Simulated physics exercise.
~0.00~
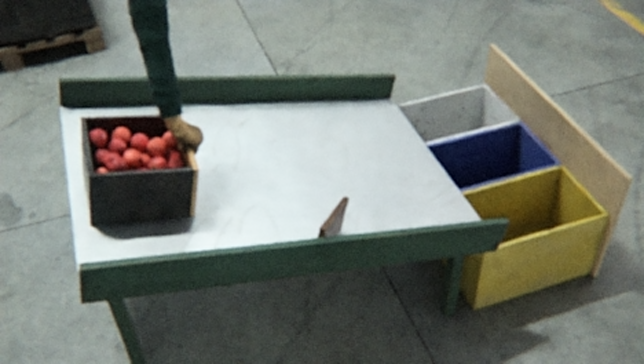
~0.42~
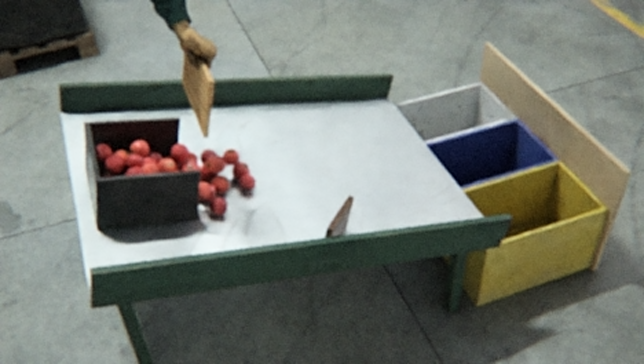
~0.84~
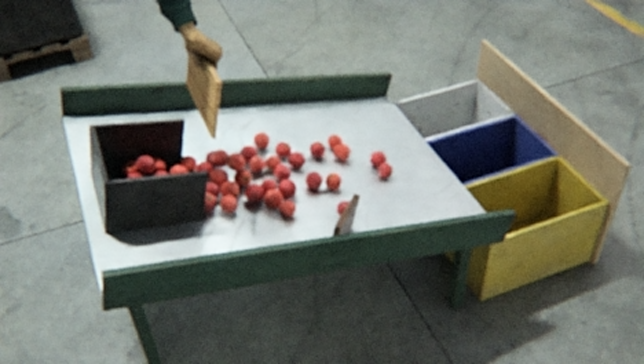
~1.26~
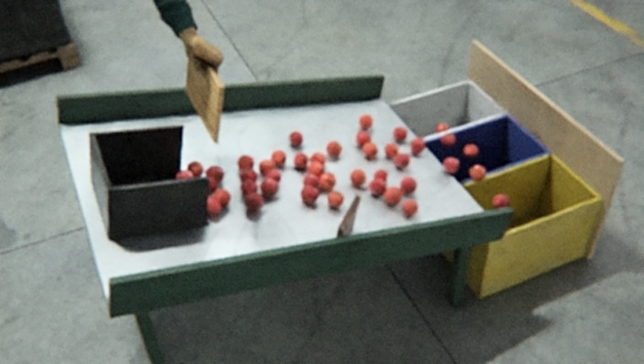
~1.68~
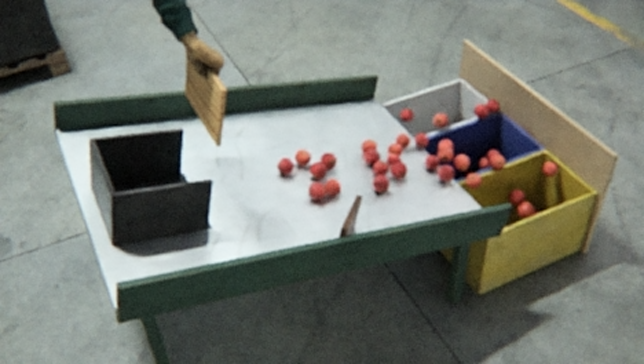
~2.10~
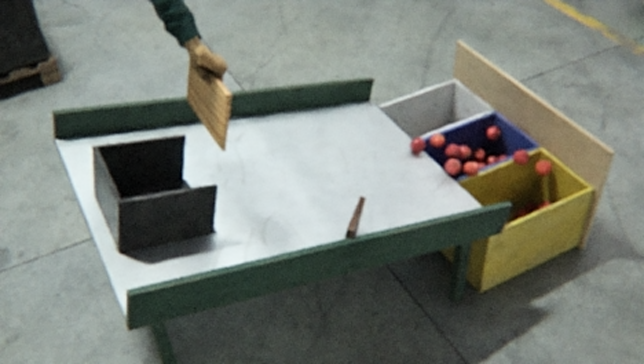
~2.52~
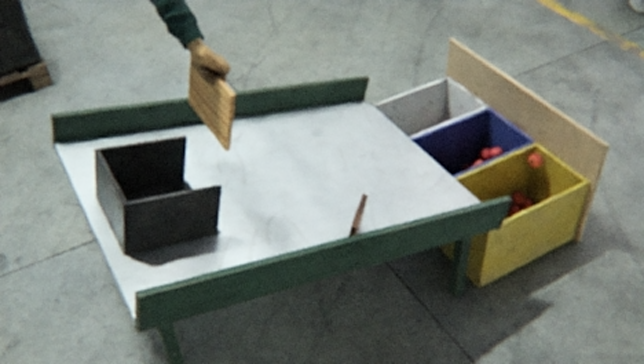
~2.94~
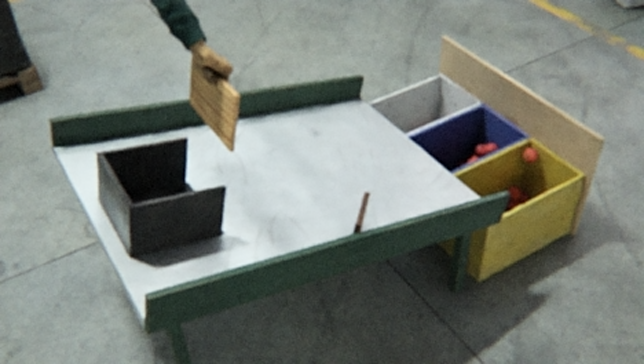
On a grey concrete floor, seen from above with a slight sideways drift, stands a pale-topped table with green side boards. A black box of red tomatoes sits at its left, a small brown board stands near the front edge, and white, blue and yellow tubs wait at the right. A green-sleeved arm lifts a wooden gate from the box and holds it up. The tomatoes spill out, spread rightward across the table and drop off the far end into the tubs. The box and table end empty, with tomatoes visible in the blue and yellow tubs.
